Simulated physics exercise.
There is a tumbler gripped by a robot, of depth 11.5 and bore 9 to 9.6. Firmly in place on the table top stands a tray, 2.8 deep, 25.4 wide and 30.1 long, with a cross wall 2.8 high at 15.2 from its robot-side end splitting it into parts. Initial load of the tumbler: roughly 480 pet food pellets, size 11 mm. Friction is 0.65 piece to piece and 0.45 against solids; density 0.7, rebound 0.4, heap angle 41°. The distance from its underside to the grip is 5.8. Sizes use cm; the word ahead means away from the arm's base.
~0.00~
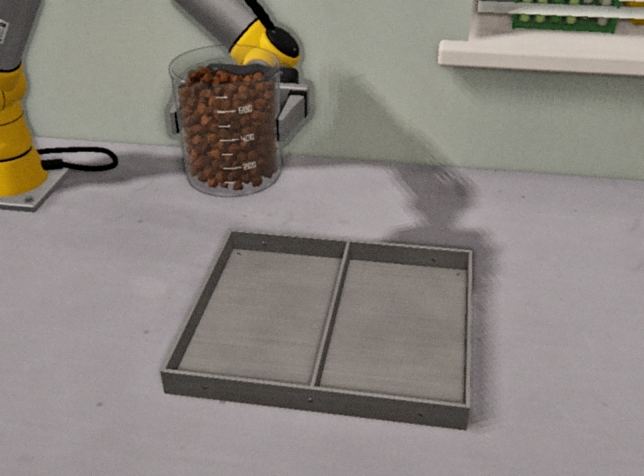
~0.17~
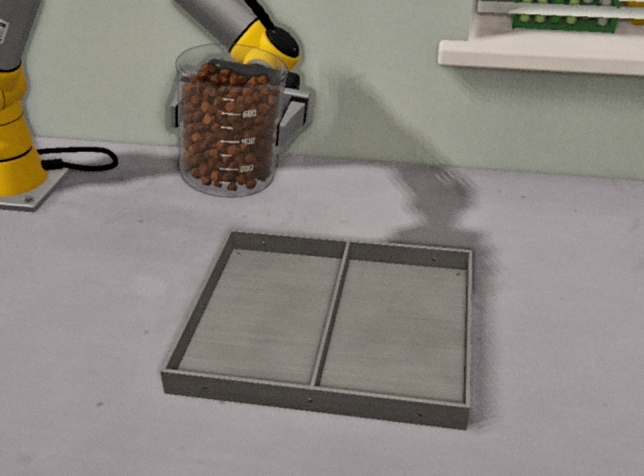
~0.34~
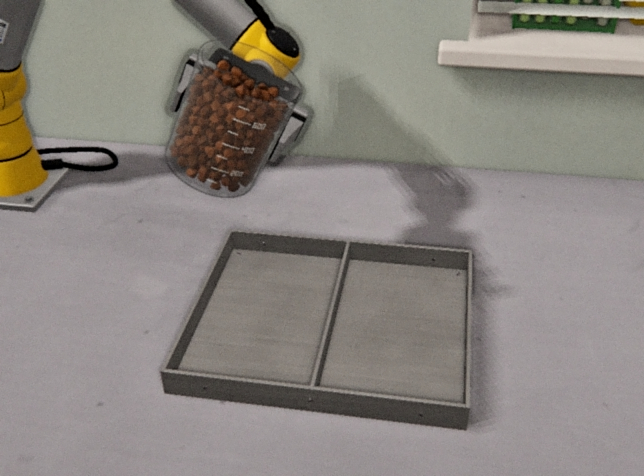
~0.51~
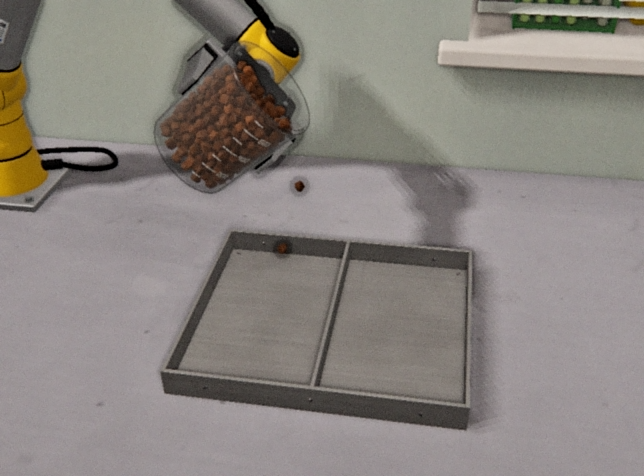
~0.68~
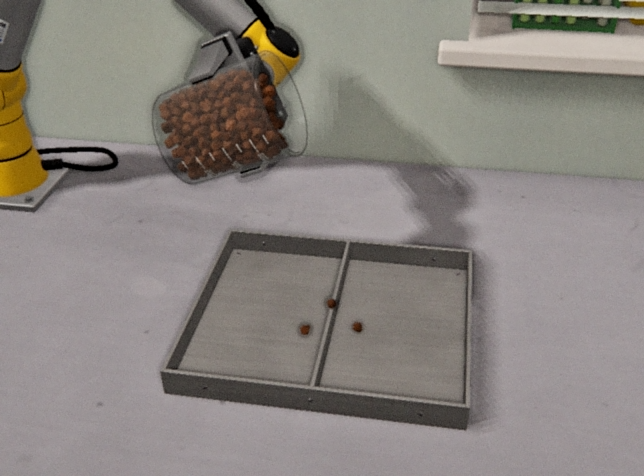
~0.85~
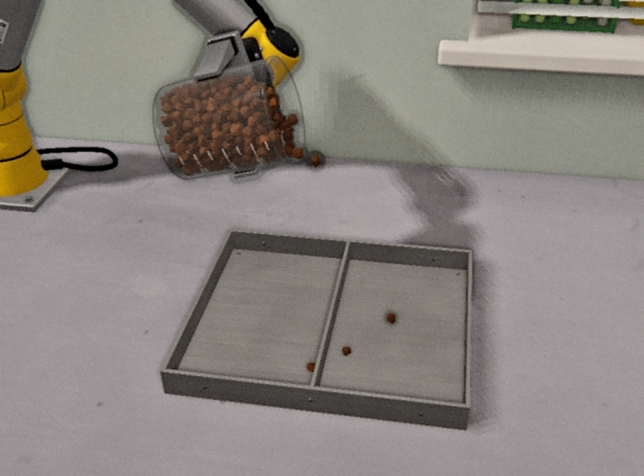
At the start, a yellow and gray robot arm holds a clear tumbler full of brown pellets upright behind a divided gray tray. The arm tilts the tumbler steadily to the right, and a few pellets drop and scatter in the tray's two parts while most remain inside the tumbler.
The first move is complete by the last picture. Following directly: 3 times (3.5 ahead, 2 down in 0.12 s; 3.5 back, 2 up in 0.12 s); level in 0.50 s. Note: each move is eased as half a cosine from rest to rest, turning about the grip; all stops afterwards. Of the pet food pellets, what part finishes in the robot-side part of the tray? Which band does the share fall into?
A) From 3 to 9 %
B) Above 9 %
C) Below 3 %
From 3 to 9 % (A).
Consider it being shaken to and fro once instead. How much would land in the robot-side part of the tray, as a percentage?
Roughly 5 percent.
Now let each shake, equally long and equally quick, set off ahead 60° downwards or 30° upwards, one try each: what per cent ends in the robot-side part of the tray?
You'd get some 0 per cent with the first setting and some 10 per cent with the second.
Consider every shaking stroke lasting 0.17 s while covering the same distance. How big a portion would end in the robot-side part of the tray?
In that case about 0 in a hundred.
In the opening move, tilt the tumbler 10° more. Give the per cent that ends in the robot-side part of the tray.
10 %.
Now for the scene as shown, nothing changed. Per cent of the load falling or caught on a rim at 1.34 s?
My guess is some 5 in a hundred.
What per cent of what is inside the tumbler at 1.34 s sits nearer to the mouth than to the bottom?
Something like 40 percent sits in that half.
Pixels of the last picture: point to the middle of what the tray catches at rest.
In the final picture, somewhere near (383, 322).
After 1.34 s, tilted 74° forward, highest piece 27 above the table; 402 in the tumbler, 46 in the far-side part, 10 in the robot-side part, 1 on the table or floor, 23 in flight or on a rim.
After 1.83 s, tilted 36° forward, highest piece 28 above the table; 371 in the tumbler, 86 in the far-side part, 22 in the robot-side part, 1 on the table or floor, 2 in flight or on a rim.
After 2.27 s, level, highest piece 29 above the table; 371 in the tumbler, 87 in the far-side part, 23 in the robot-side part, 1 on the table or floor.
After 3.32 s, level, highest piece 29 above the table; 371 in the tumbler, 87 in the far-side part, 23 in the robot-side part, 1 on the table or floor.
In the end, 371 in the tumbler, 87 in the far-side part, 23 in the robot-side part, 1 on the table or floor. That is 5 % in the robot-side part of the tray.
